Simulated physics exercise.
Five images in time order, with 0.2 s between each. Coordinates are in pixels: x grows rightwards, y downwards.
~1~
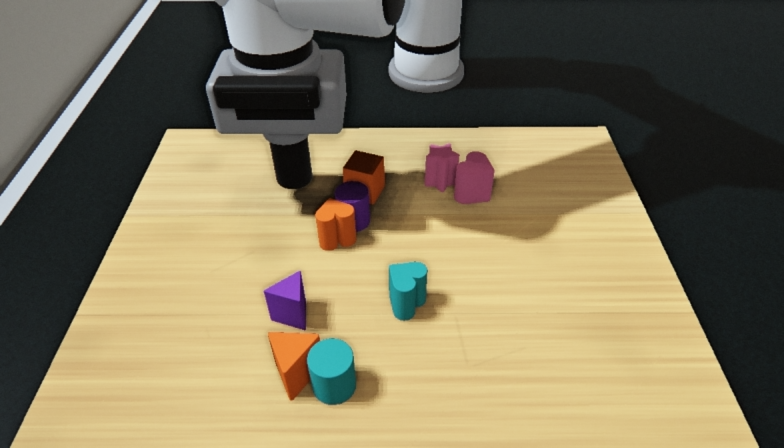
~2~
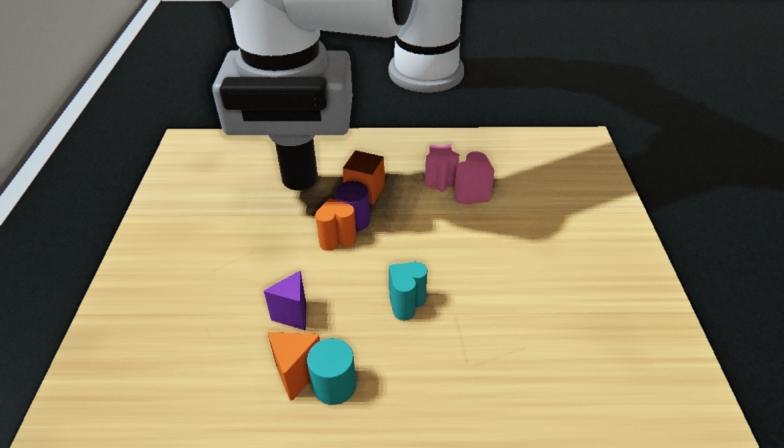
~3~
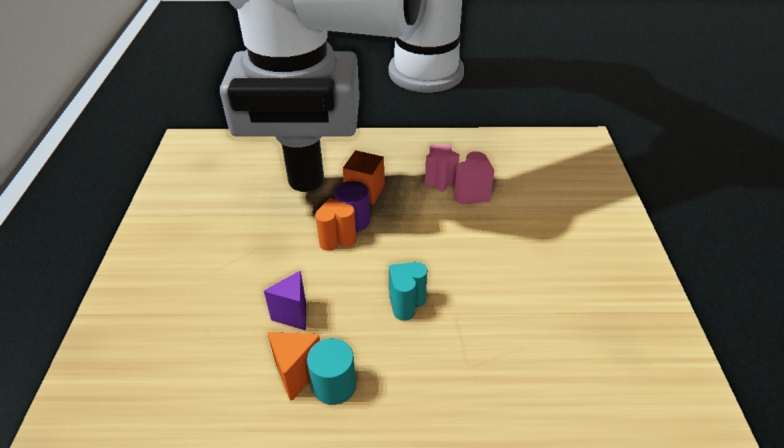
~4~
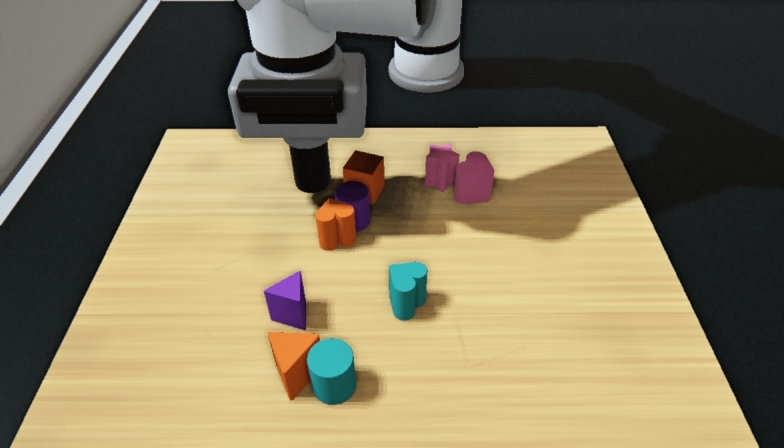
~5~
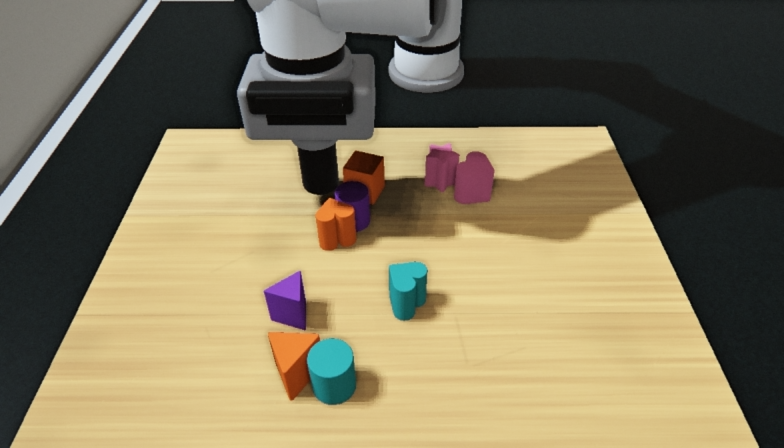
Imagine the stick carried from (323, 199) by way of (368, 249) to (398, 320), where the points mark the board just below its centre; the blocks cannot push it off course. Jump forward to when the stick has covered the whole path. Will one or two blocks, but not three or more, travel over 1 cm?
That would be a no.
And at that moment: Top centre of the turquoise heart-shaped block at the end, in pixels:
It ends at (435, 306).
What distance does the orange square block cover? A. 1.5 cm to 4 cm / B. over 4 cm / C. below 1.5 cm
Letter C.
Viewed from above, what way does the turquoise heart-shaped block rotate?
Verdict: Counterclockwise.
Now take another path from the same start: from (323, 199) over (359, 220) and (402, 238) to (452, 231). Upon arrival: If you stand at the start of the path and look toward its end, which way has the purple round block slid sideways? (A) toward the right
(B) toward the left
Choice A: Toward the right.
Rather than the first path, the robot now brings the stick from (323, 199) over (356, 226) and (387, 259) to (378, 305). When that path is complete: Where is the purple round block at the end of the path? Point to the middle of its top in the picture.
The middle of its upper face will lie at (427, 237).
On the path given first. One third of the way, stick (353, 216); orange heart-shaped block (337, 226), turned 40° clockwise; purple round block (386, 211).
Two thirds of the way, stick (380, 256); orange heart-shaped block (340, 241); purple round block (415, 228).
At the end, stick (398, 306); orange heart-shaped block (340, 241), turned 130° clockwise; purple round block (415, 228); orange square block still; turquoise heart-shaped block (435, 306), turned 65° anticlockwise.
